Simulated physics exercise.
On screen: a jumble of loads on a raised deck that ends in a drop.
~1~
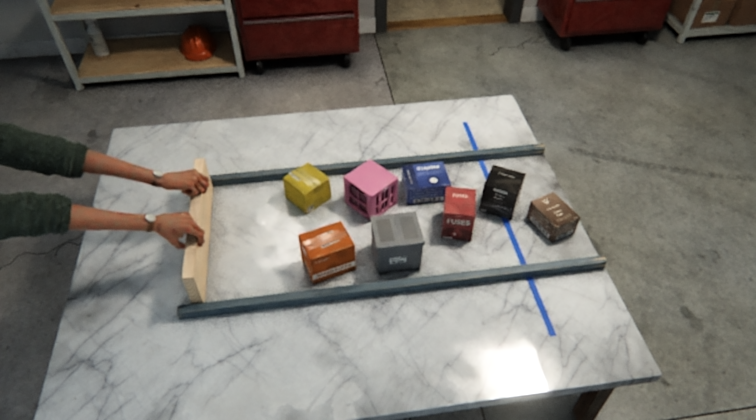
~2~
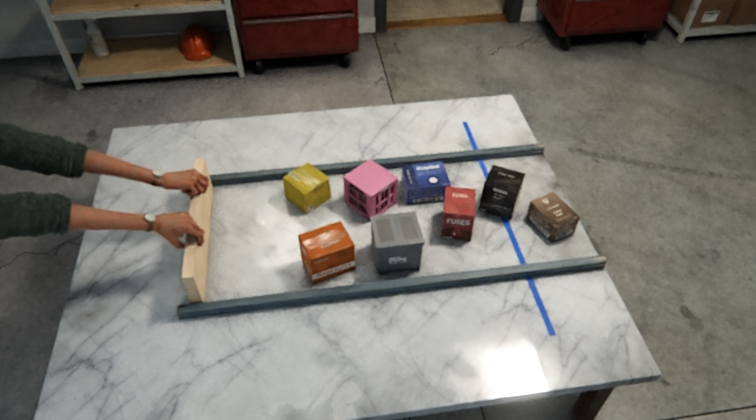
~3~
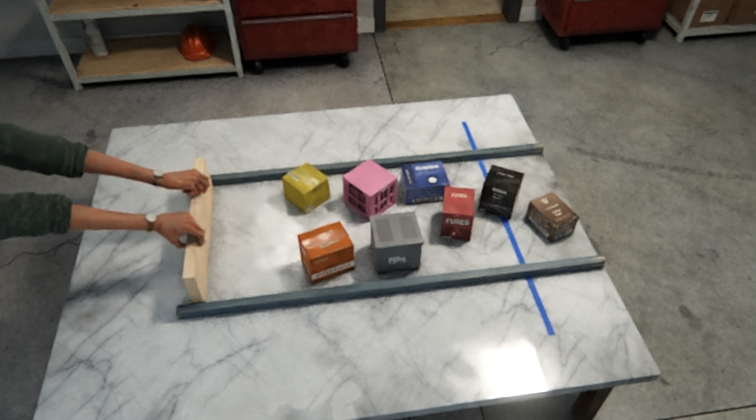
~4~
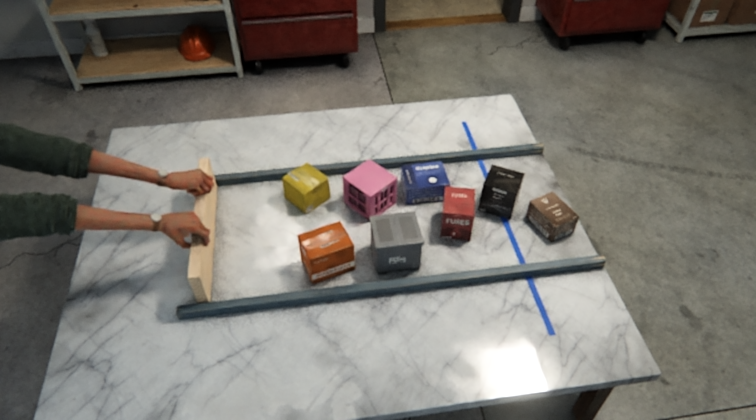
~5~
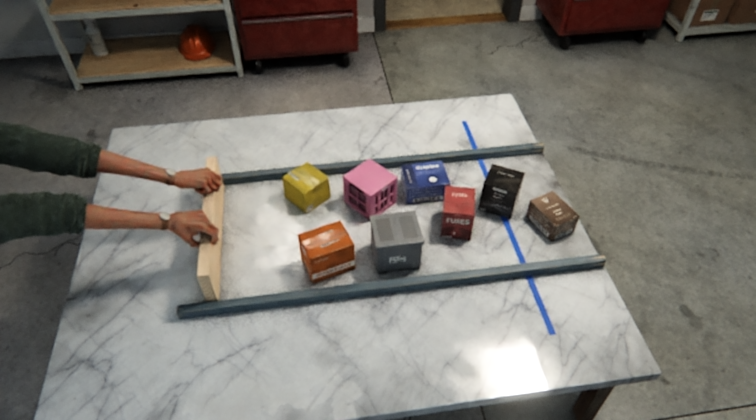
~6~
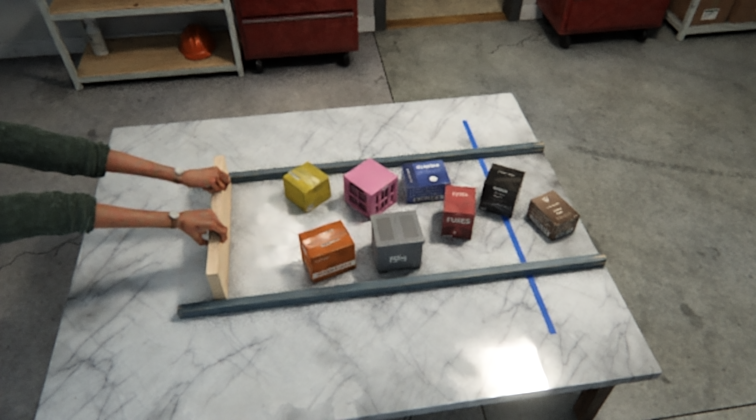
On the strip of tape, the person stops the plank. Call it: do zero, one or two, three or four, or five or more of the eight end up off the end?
One or two end up off it.
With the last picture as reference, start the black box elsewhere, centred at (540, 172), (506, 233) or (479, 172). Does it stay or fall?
Results in order: Over the edge; over the edge; over the edge.
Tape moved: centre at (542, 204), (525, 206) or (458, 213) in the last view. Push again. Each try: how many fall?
In order: 5, 5 and 0.
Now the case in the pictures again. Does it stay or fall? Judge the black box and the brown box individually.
Outcome for the black box: It stays; for the brown box: It drops.
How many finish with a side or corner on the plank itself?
Well, it touches 3.
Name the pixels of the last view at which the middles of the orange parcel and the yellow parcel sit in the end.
You'll find the orange parcel at roughly (541, 231) and the yellow parcel at roughly (507, 170).
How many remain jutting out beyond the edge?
The number overhanging is 4.
Soon after, none off yet; brown box at rest near (553, 215); black box at rest near (502, 191); red box at rest near (458, 212).
Then, none off yet; brown box at rest near (553, 215); black box at rest near (504, 190); red box moved about its own width near (485, 208).
At rest, the number that fall off is one or two; fallen, brown box.
